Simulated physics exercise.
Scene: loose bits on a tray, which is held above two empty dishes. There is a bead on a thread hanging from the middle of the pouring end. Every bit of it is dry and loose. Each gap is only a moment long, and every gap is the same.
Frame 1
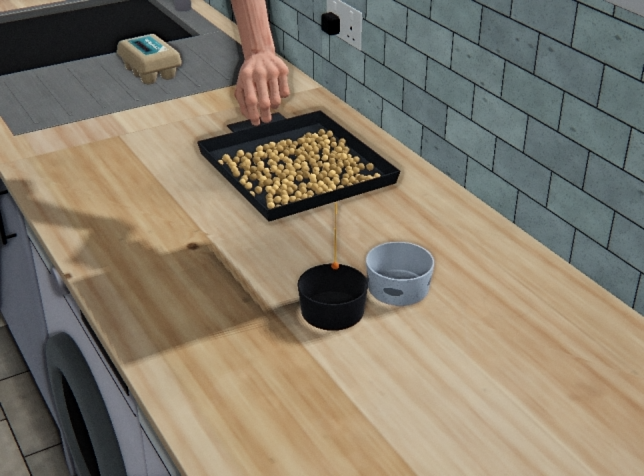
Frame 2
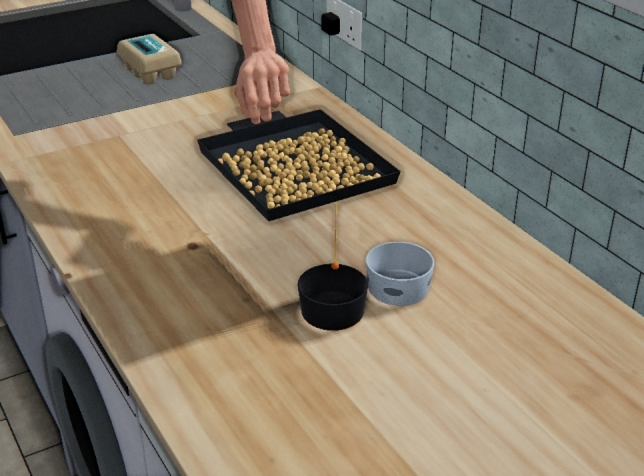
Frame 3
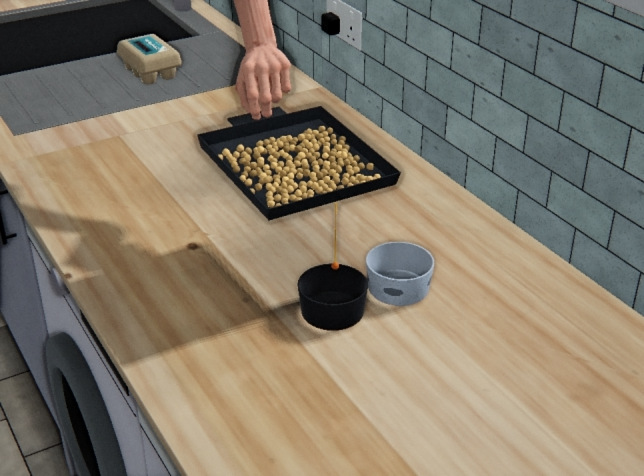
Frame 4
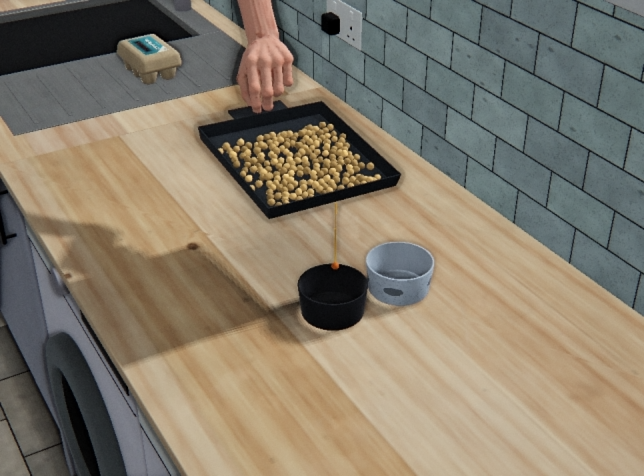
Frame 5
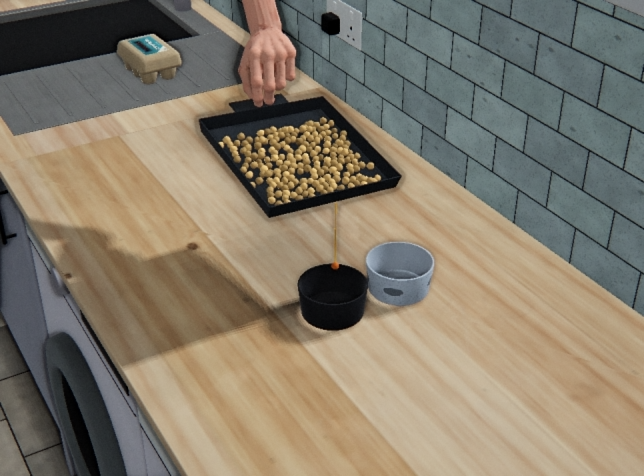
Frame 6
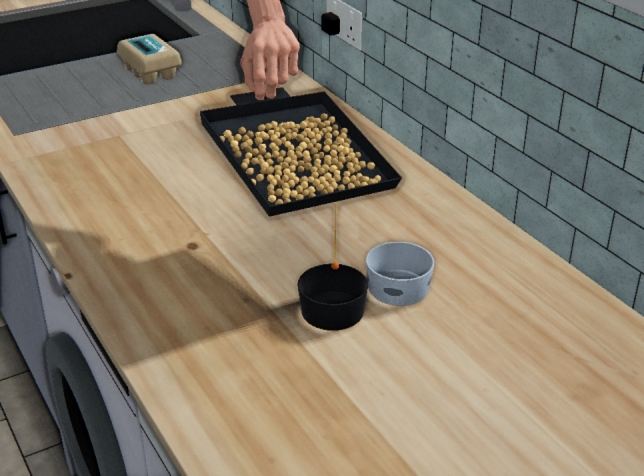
A hand held a black tray of dried chickpeas above two empty dishes, one black and one grey, and slowly tilted it very slightly, its right corner dipping a little.
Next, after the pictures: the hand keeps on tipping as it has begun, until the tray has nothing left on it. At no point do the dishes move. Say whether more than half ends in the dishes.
I expect the dishes to end up with the bulk of the load.
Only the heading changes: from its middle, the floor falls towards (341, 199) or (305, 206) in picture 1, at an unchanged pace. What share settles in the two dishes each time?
First case about 30 percent; second case about 20 percent.
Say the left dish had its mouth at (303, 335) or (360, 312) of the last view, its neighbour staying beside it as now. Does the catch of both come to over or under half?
With the first shift the pair saves less than a half; with the second, less than a half.
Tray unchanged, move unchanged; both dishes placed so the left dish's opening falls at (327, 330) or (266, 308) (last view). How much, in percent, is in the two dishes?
Trial 1 about 10 %, trial 2 about 20 %.
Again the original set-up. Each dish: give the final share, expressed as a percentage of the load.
Estimate - left dish 10 percent, right dish 60 percent.
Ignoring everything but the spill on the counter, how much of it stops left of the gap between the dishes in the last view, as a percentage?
Near 20 in a hundred.
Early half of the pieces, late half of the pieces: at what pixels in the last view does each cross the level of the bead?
The first part passes (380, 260); everything after passes (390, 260).
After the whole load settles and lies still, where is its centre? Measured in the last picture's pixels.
I'd place the middle at about (394, 293).
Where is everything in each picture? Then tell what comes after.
In the first picture, corners of the pouring end at (269, 208) and (397, 170), level; middle of the load at (304, 166), dried chickpeas; left dish at (351, 314); right dish at (418, 289); bead on its thread at (335, 266).
In the second picture, corners of the pouring end at (269, 208) and (397, 171), level; middle of the load at (304, 165).
In the third picture, corners of the pouring end at (269, 207) and (397, 172), tipped barely, lowest at the right corner; middle of the load at (304, 163).
In the fourth picture, corners of the pouring end at (270, 206) and (398, 173), tipped a little, lowest at the right corner; middle of the load at (305, 160).
In the fifth picture, corners of the pouring end at (271, 205) and (398, 175), tipped a little, lowest at the right corner; middle of the load at (305, 157).
In the sixth picture, corners of the pouring end at (272, 204) and (398, 177), tipped a little, lowest at the right corner; middle of the load at (306, 155); left dish at (351, 314); right dish at (418, 289).
Soon after the last picture, tray tipped steeply; all on the tray.
A little later, tray tipped right over; all on the tray.
Later still, tray tipped past a quarter turn; a small part in the left dish; about half in the right dish; about a third outside both.
At rest, tray tipped past a quarter turn; a small part in the left dish; about half in the right dish; about a third outside both.
